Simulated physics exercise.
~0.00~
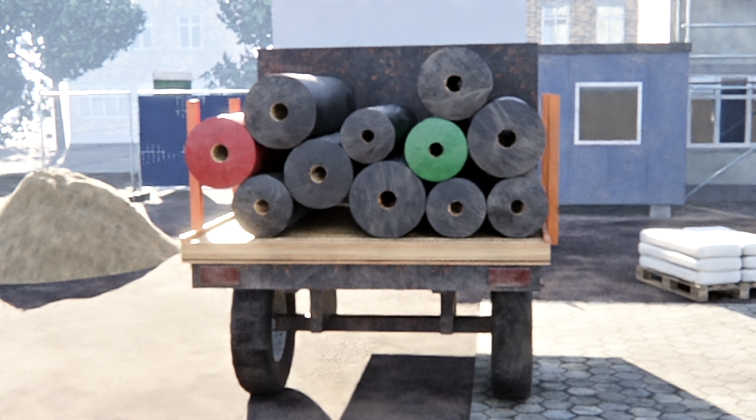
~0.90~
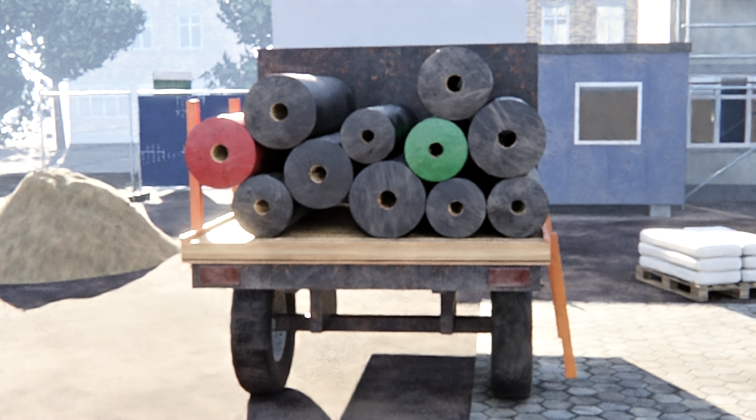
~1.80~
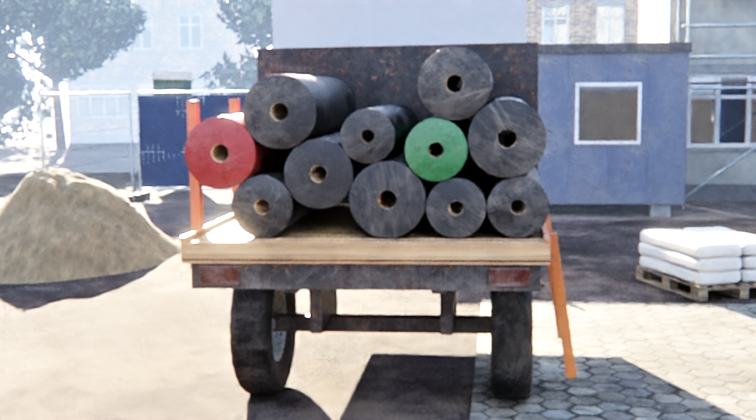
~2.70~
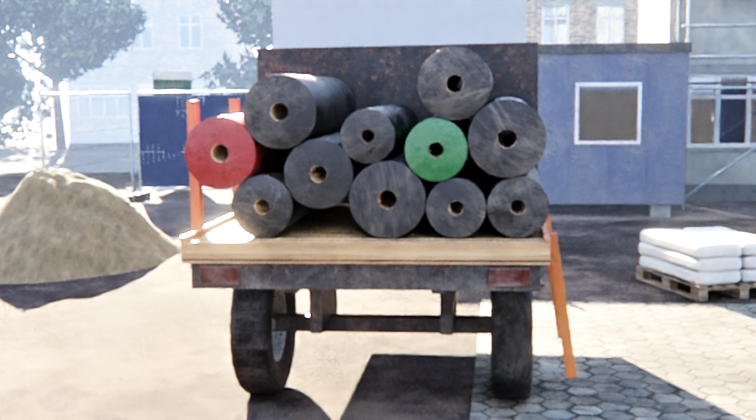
The clip shows a parked flatbed lorry from behind, stacked with dark rolls plus one red and one green, between orange side posts. The right-hand posts swing down to hang below the deck, yet the rolls stay in place and none falls off.
